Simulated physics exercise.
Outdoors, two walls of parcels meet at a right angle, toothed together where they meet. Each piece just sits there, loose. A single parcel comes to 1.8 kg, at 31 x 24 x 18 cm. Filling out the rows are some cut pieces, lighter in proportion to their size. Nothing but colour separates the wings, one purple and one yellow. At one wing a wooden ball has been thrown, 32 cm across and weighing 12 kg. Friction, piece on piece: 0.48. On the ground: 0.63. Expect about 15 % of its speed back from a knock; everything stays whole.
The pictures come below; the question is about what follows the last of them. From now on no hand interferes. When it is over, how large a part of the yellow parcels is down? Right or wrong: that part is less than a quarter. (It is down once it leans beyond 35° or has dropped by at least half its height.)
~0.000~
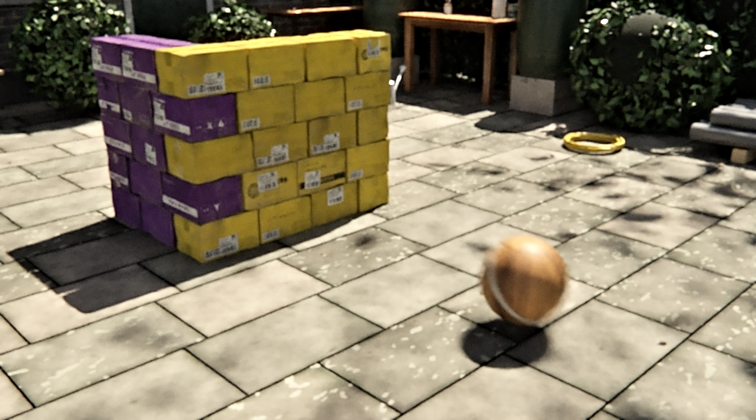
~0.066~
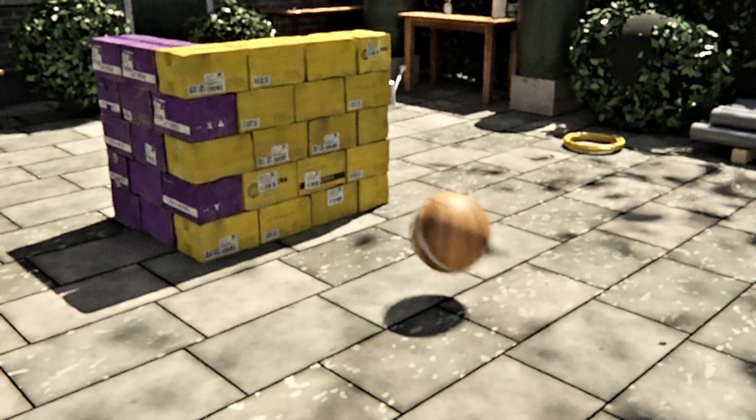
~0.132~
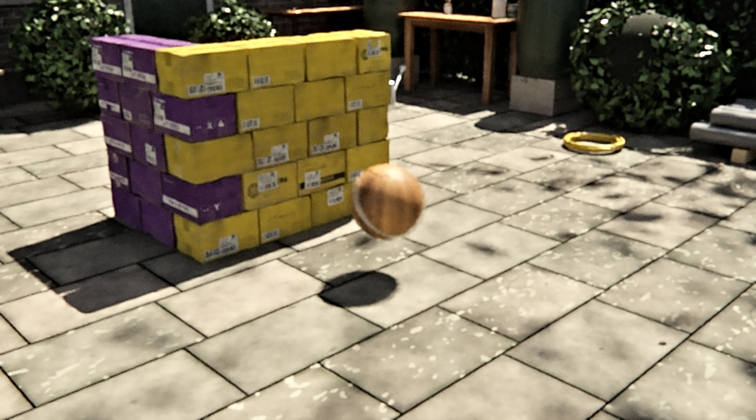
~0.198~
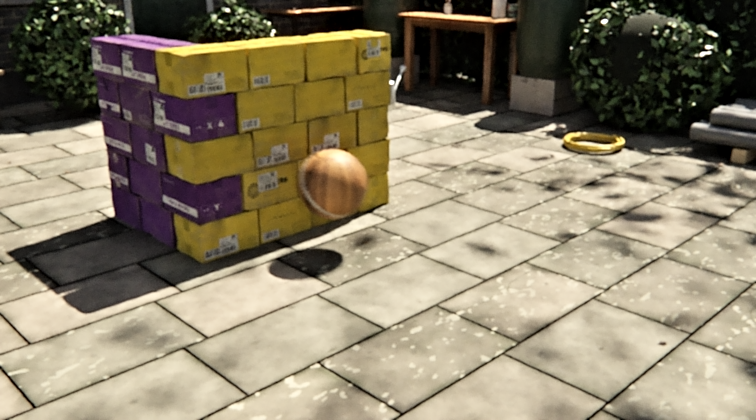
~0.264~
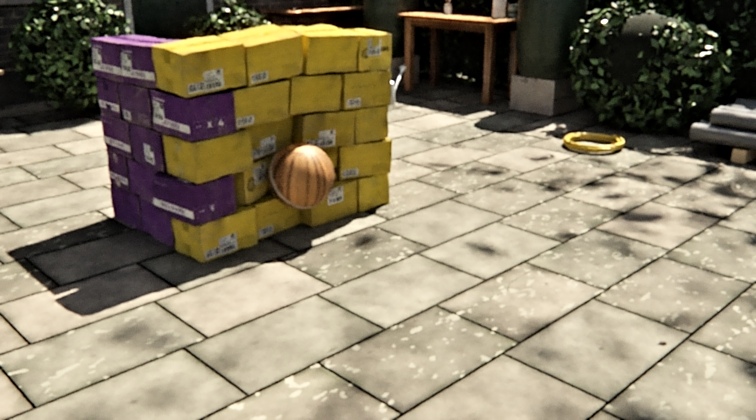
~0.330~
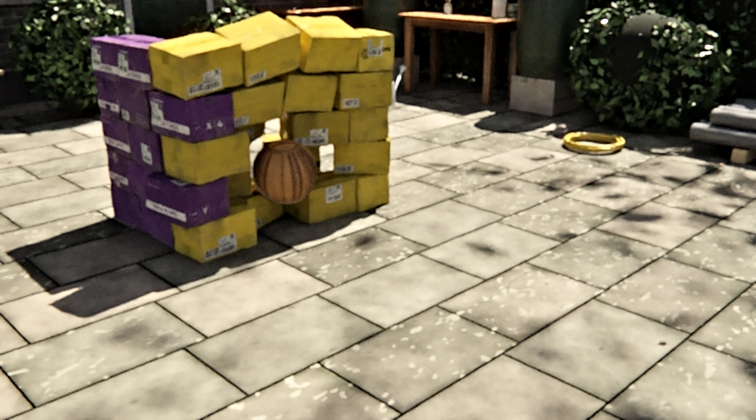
Wrong, it is more than a quarter.
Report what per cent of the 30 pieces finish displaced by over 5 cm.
I count 55 % as shifted.
After 0.40 s, ball still moving; none of the 18 yellow parcels down (0 of 30 in all colours); top yellow parcel 3° from how it stood; top purple parcel 30 mm from its place.
After 0.60 s, ball still moving; 3 of the 18 yellow parcels down (3 of 30 in all colours); top yellow parcel 53 mm from its place; top purple parcel 41 mm from its place.
After 0.98 s, ball still moving; 7 of the 18 yellow parcels down (7 of 30 in all colours); top yellow parcel 7 cm from its place; top purple parcel 42 mm from its place.
After 1.78 s, ball at rest; 7 of the 18 yellow parcels down (7 of 30 in all colours); top yellow parcel 7 cm from its place; top purple parcel 42 mm from its place.
In the end (3.0 s), ball at rest; 7 of the 18 yellow parcels down (7 of 30 in all colours); top yellow parcel 7 cm from its place; top purple parcel 42 mm from its place. That is 39 per cent. From the last view, middles, top yellow parcel near (368, 50), top purple parcel near (152, 64).
